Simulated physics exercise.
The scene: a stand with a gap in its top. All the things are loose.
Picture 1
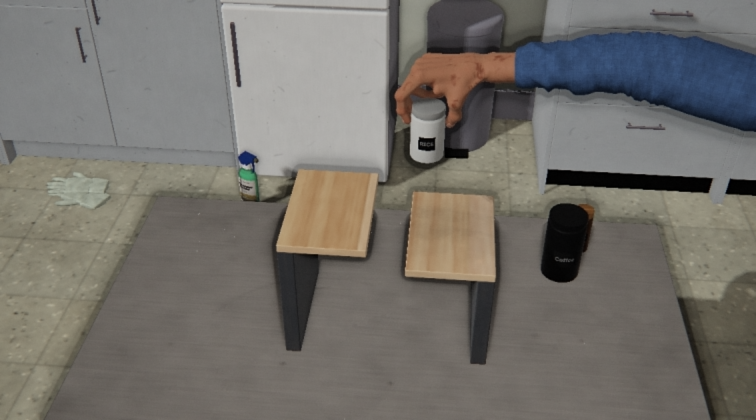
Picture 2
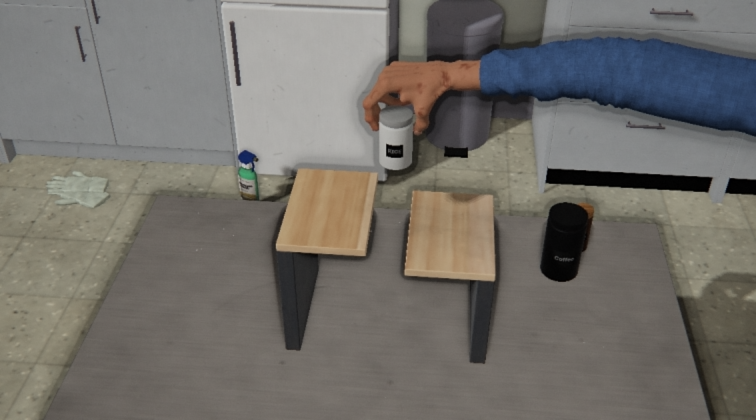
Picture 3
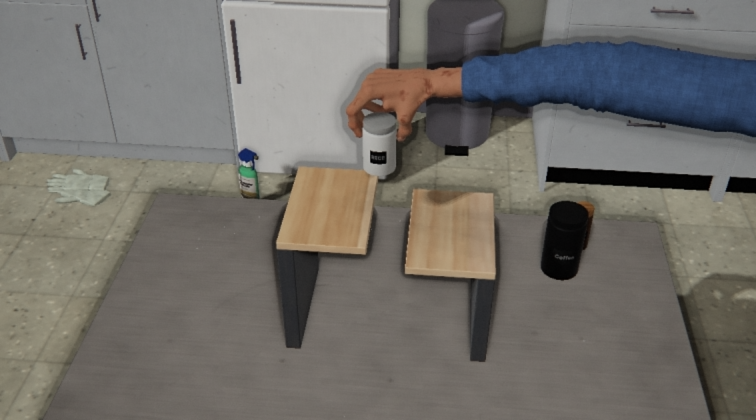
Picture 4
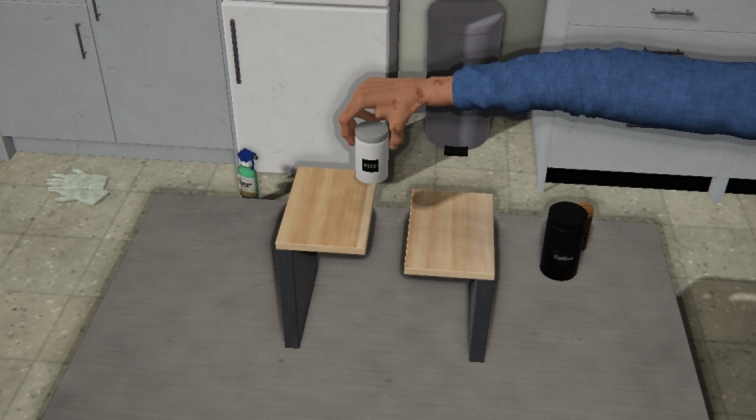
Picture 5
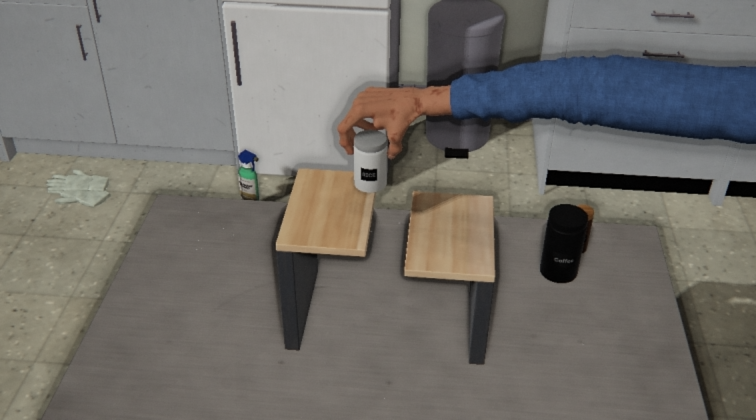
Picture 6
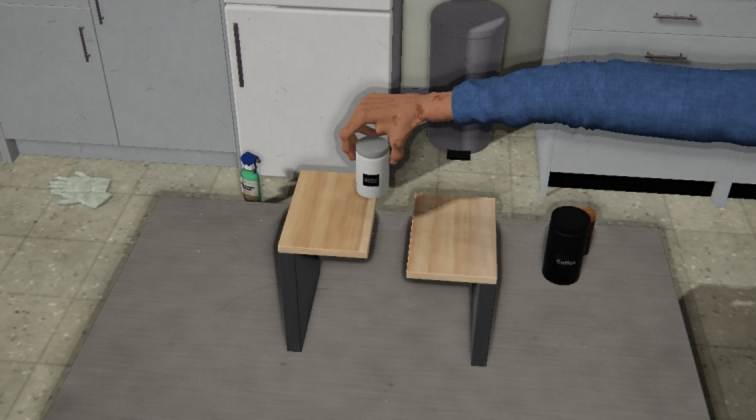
In a kitchen, a hand carries a white jar left and lowers it above a gapped stand.
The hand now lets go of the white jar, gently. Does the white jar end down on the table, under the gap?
Here the jar lodges.
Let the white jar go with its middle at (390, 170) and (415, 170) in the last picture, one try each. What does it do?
First, it goes down the gap; second, it stays on top.
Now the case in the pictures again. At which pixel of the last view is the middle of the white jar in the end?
Around (373, 190).
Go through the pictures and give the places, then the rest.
In the first frame, on its way; white jar (428, 130).
In the second frame, on its way; white jar (396, 138).
In the third frame, on its way; white jar (379, 144).
In the fourth frame, on its way; white jar (372, 152).
In the fifth frame, on its way; white jar (370, 161).
In the sixth frame, poised above the slot; white jar (373, 167).
Then, 0.20 s later than the last frame, white jar moved about its own width near (372, 189).
Then, 1.00 s later than the last frame, white jar resting near (370, 190).
When it is over, moved from the start, white jar; the other 2 as before. End places, in pixels of the last picture, white jar near (372, 190). The jar stays on top.
